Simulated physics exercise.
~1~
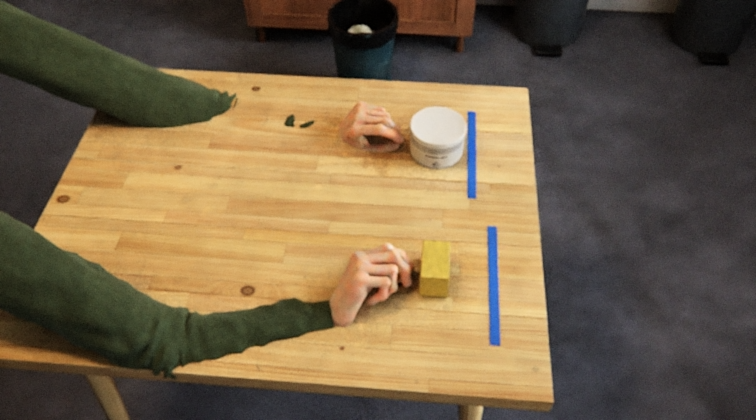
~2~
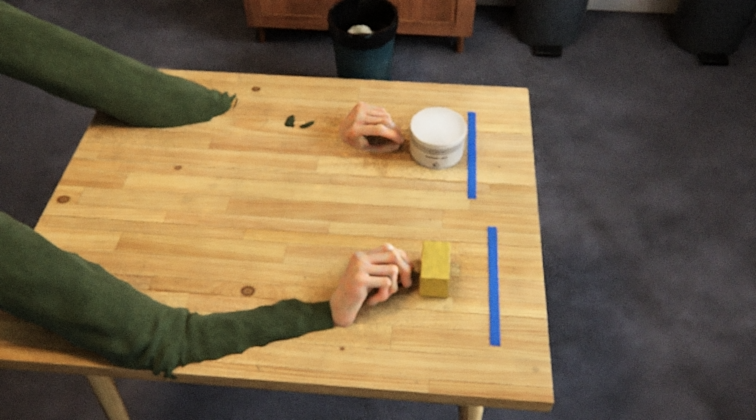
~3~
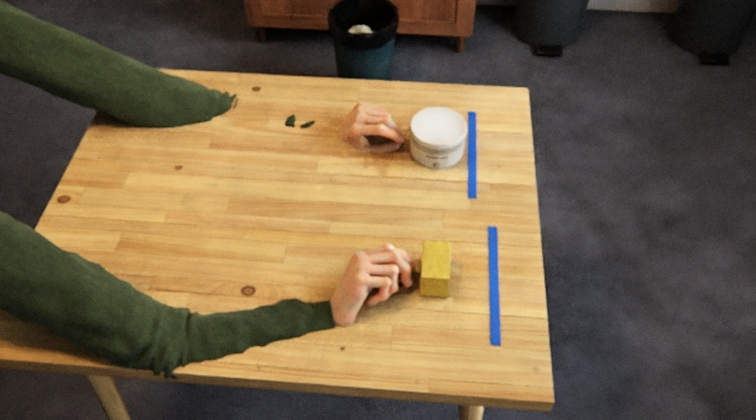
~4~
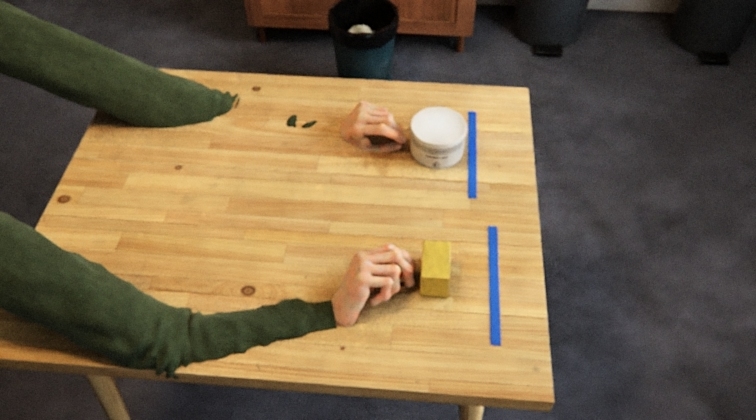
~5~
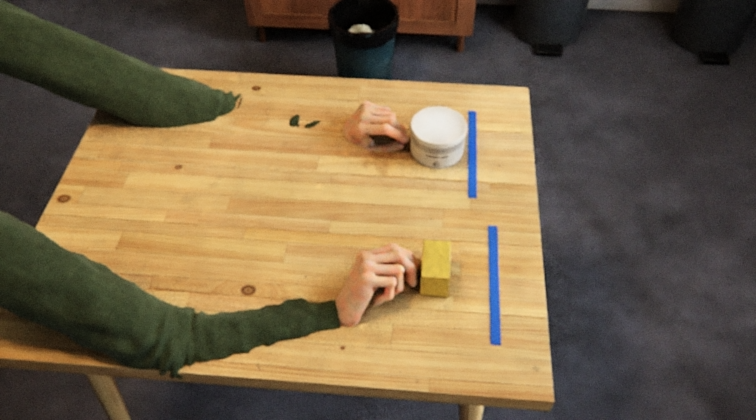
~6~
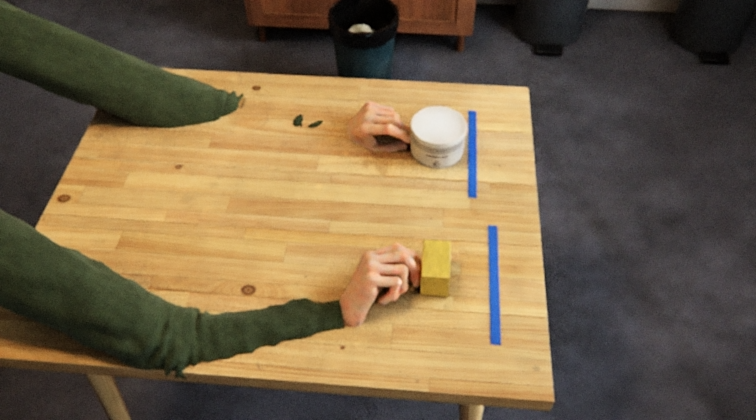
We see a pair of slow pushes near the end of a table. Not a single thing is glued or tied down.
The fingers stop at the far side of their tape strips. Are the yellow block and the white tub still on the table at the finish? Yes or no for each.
Yellow block: Yes, white tub: Yes.
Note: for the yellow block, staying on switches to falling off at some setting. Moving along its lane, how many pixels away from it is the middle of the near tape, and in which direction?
It takes a move of some 32 pixels to the right.
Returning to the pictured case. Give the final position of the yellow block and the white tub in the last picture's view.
Final spots: Roughly (515, 273); roughly (506, 142).
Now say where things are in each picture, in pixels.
Yellow block (435, 269); white tub (437, 138), in the first frame.
White tub (437, 139), in the second frame.
Yellow block (435, 269), in the third frame.
White tub (438, 138), in the fourth frame.
Yellow block (435, 268), in the fifth frame.
Yellow block (435, 268); white tub (438, 138), in the sixth frame.
Then, 0.40 s later than the last frame, yellow block shifted a little near (459, 270); white tub shifted a little near (458, 139).
Then, 0.72 s later than the last frame, yellow block shifted about its own width near (482, 271); white tub shifted about its own width near (477, 140).
Then, 1.10 s later than the last frame, yellow block shifted about its own width near (508, 273); white tub shifted about its own width near (500, 141).
When it is over, the yellow block stays on the table, near (515, 273); the white tub stays on the table, near (506, 141).
